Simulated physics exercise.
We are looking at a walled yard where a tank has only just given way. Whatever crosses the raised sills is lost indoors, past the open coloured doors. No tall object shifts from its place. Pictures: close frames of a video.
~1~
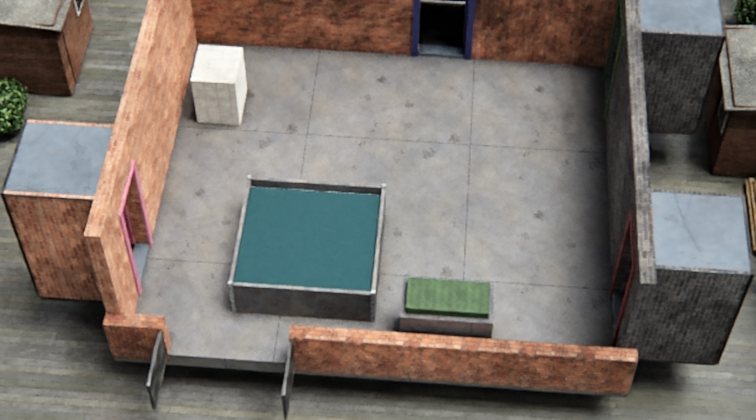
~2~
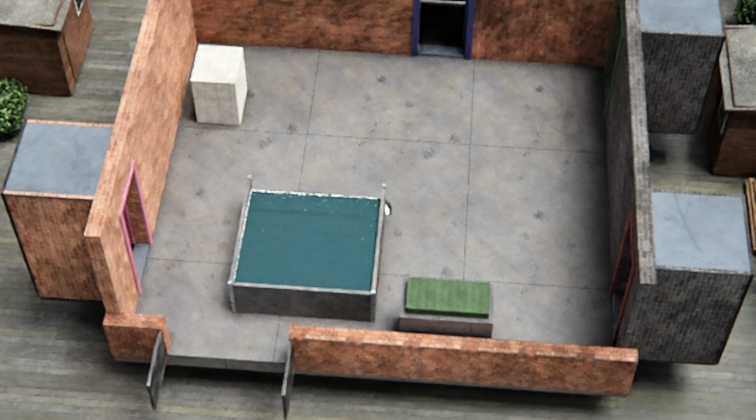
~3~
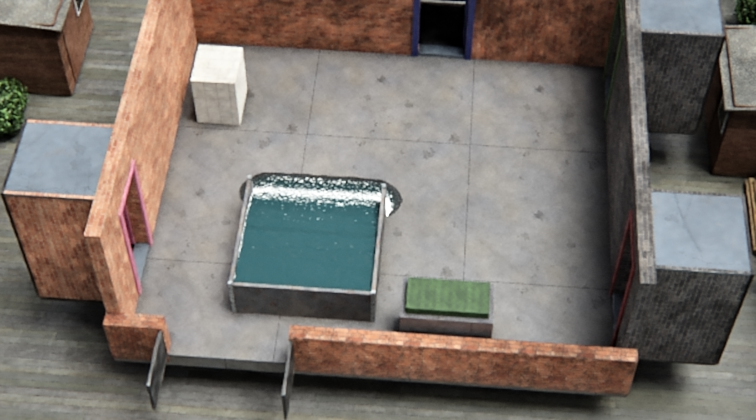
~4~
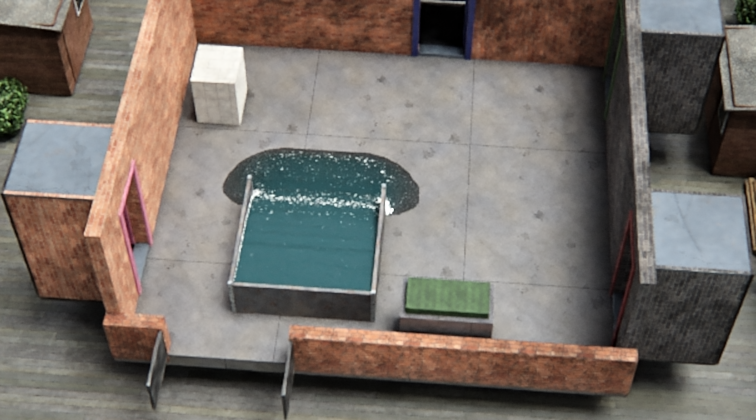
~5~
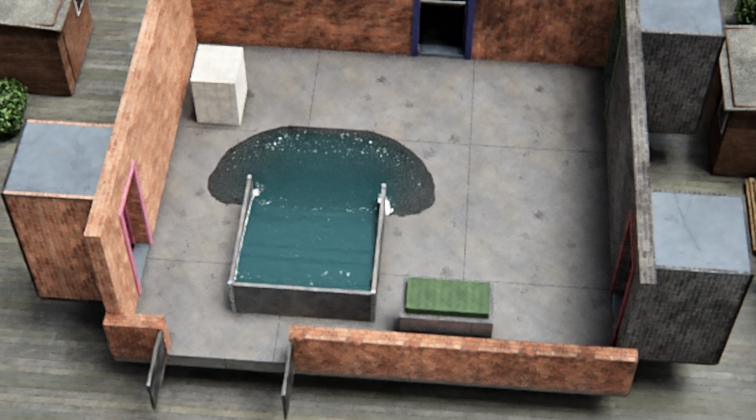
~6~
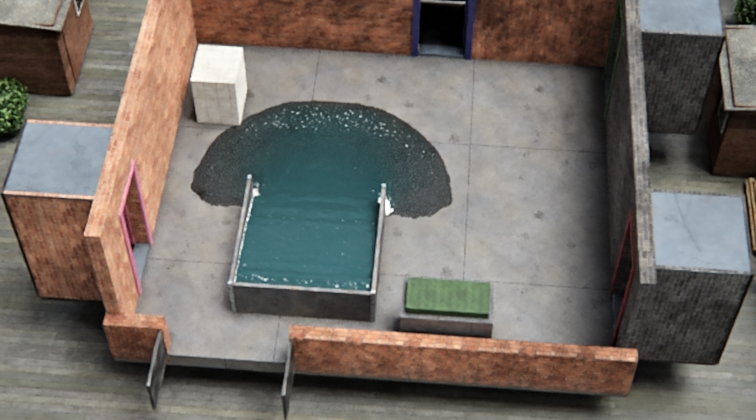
Teal water pours from the far side of a tank and spreads across the walled yard.
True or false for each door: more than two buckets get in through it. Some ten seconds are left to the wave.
The blue door: True; the pink door: False; the green door: True; the red door: False.
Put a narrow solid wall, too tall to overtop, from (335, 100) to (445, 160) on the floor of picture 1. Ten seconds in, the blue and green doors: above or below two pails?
My guess is that blue stays within limits and green stays within limits.
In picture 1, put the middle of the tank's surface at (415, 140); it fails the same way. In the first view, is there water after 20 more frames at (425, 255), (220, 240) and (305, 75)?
Spot one is not touched, spot two is not touched, spot three is touched.
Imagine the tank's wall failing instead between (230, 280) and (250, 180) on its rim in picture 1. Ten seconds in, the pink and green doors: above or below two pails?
Pink: Over the line; green: Under the line.
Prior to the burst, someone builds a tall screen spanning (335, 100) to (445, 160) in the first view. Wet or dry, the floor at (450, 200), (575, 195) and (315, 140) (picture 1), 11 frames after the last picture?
Results in sequence: Swamped / bone-dry / swamped.
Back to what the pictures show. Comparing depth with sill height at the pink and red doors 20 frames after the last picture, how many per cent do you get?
Depth ratios, approx.: 10 and 0 percent.
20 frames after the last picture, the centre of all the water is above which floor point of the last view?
I would point to (334, 135).
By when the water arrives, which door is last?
My answer: The red door.
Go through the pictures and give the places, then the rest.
The first picture shows the tank at (309, 236) is whole and still.
In the second picture, water pours out on the tank's far side and has run to (388, 212).
In the third picture, water pours out on the tank's far side and has run to (396, 199).
In the fourth picture, water pours out on the tank's far side and has run to (411, 187).
In the fifth picture, water pours out on the tank's far side and has run to (419, 166).
In the sixth picture, the front is at (375, 111), out from the gap on the tank's far side.
A moment on, water covers 35 % of the floor; the blue door not reached, the pink door not reached, the green door not reached, the red door not reached.
Next, water covers 45 % of the floor; the blue door over two buckets in, the pink door not reached, the green door not reached, the red door not reached.
Then, water covers 55 % of the floor; the blue door far over two buckets in, the pink door not reached, the green door wet at the sill, nothing in, the red door not reached.
Later, water covers 75 % of the floor; the blue door far over two buckets in, the pink door wet at the sill, nothing in, the green door over two buckets in, the red door wet at the sill, nothing in.
In the end, water covers 95 % of the floor; the blue door far over two buckets in, the pink door wet at the sill, nothing in, the green door over two buckets in, the red door wet at the sill, nothing in.
